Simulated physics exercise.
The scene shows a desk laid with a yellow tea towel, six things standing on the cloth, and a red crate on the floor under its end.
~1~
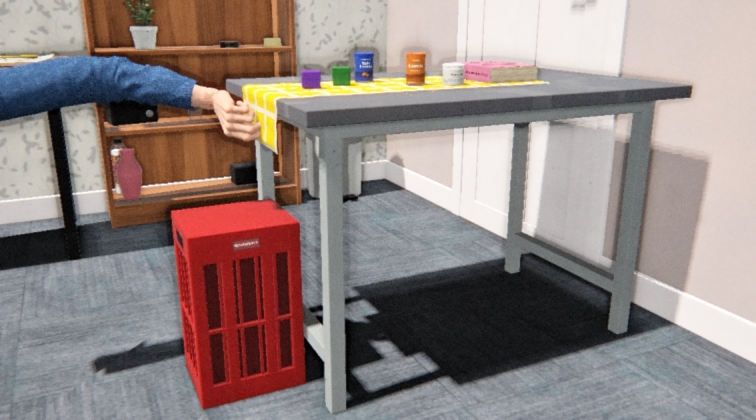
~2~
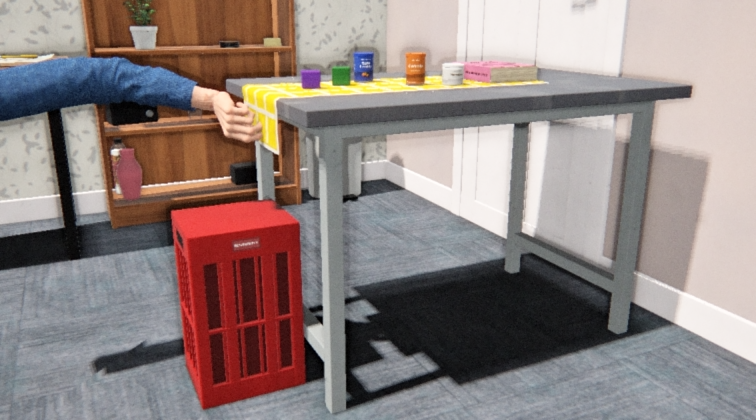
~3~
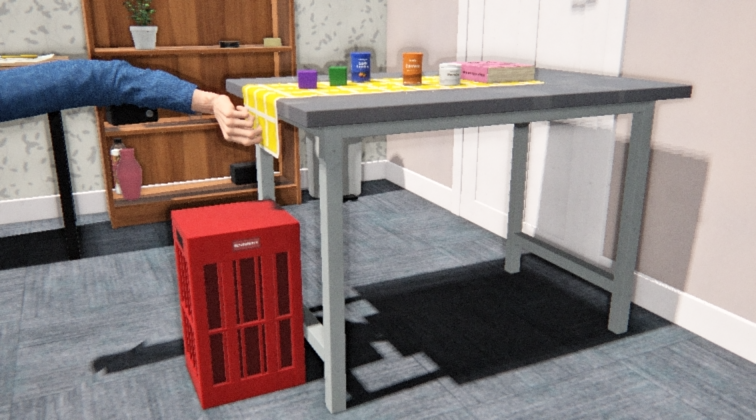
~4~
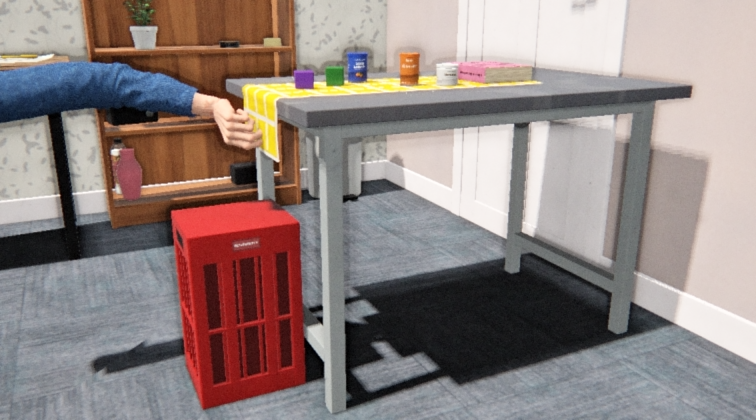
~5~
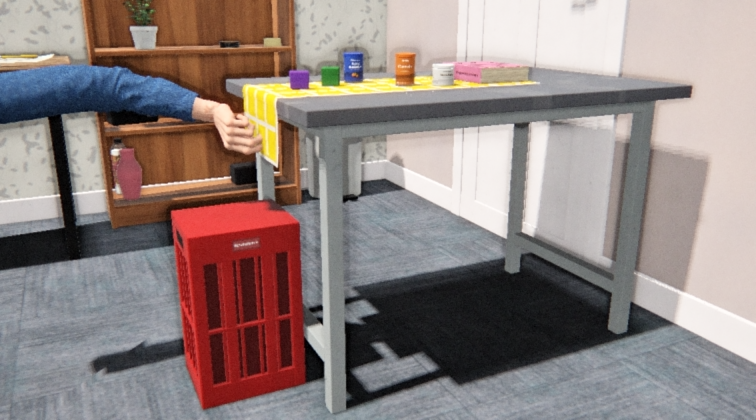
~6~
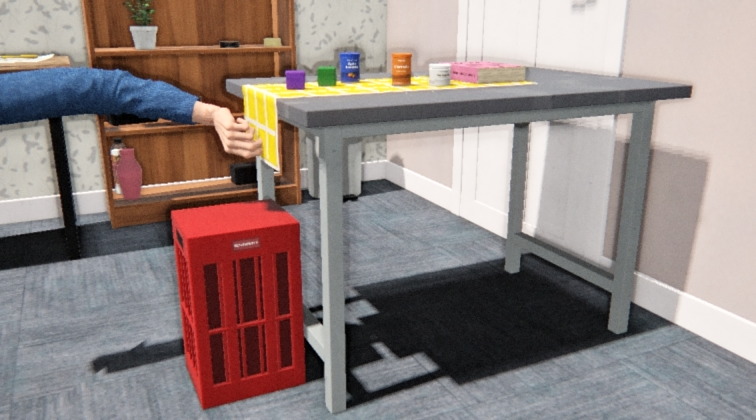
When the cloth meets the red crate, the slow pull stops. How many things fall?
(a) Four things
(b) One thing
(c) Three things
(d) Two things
b, one thing.
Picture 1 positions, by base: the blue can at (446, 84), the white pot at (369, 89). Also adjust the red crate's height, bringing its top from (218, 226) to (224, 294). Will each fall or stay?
Blue can: Still up. White pot: Off.
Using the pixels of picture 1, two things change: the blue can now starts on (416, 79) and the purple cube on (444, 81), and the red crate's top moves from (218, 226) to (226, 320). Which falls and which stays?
The blue can ends up still on top and the purple cube ends up still on top.
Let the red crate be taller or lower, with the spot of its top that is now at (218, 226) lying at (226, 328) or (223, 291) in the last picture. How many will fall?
The first gives 4, the second 3.
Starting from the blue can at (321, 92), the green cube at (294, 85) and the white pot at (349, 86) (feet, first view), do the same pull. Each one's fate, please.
Short version: Blue can drops, green cube drops, white pot stays.
A little later, hem near (262, 186); all still up.
Next, hem on the crate; purple cube gone.
When it is over, hem on the crate; purple cube gone. The desk loses one.
